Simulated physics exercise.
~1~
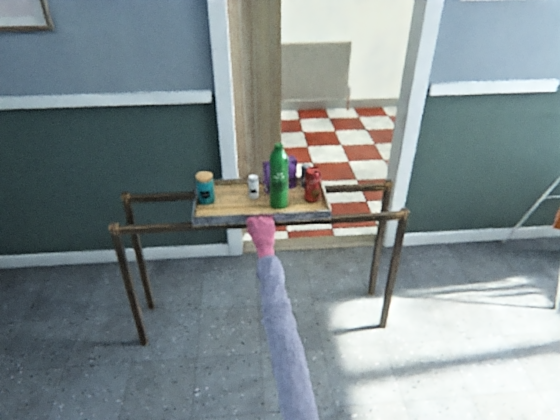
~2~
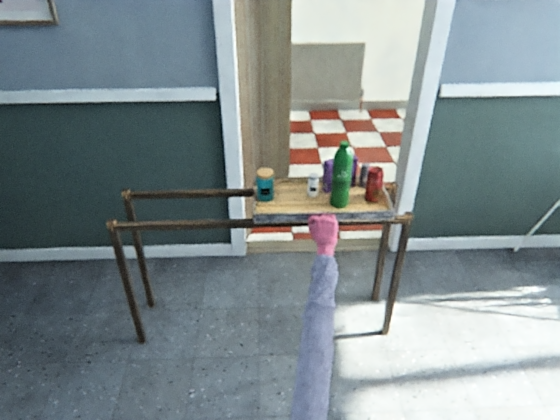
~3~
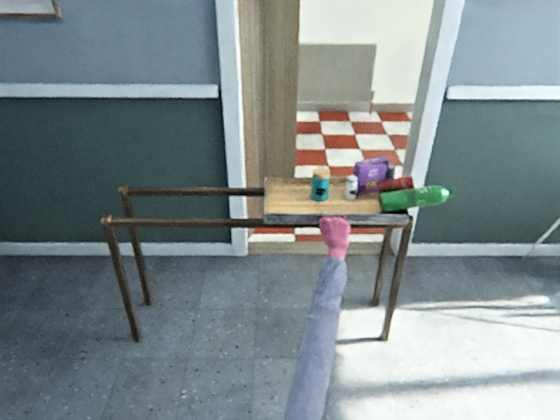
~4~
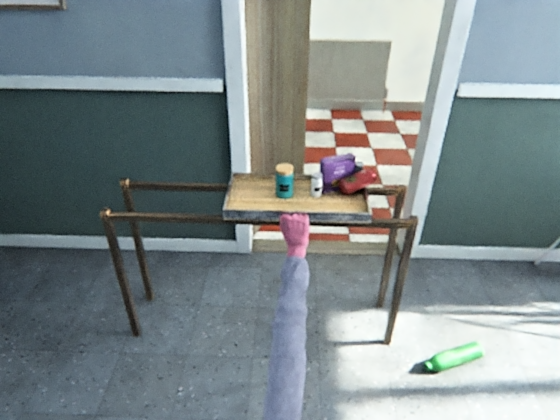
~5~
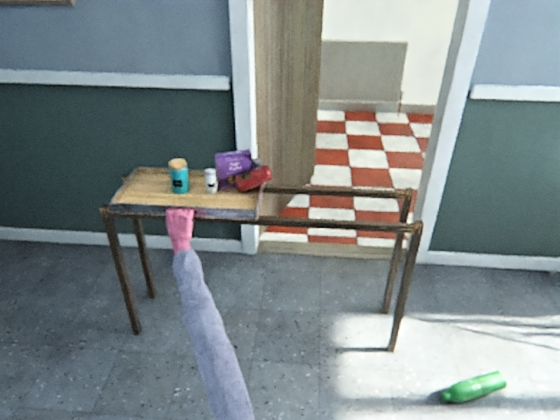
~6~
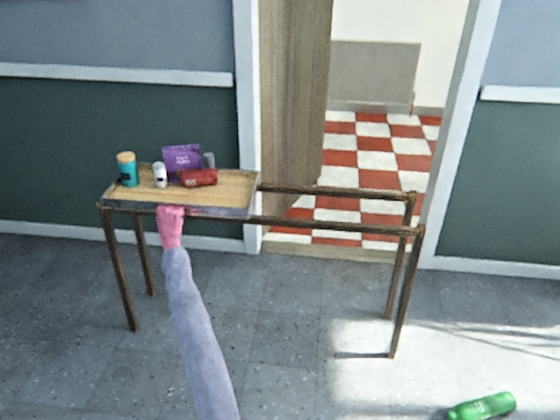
On a sliding tray, a hand shoves items right, toppling two, then left, one fallen off.
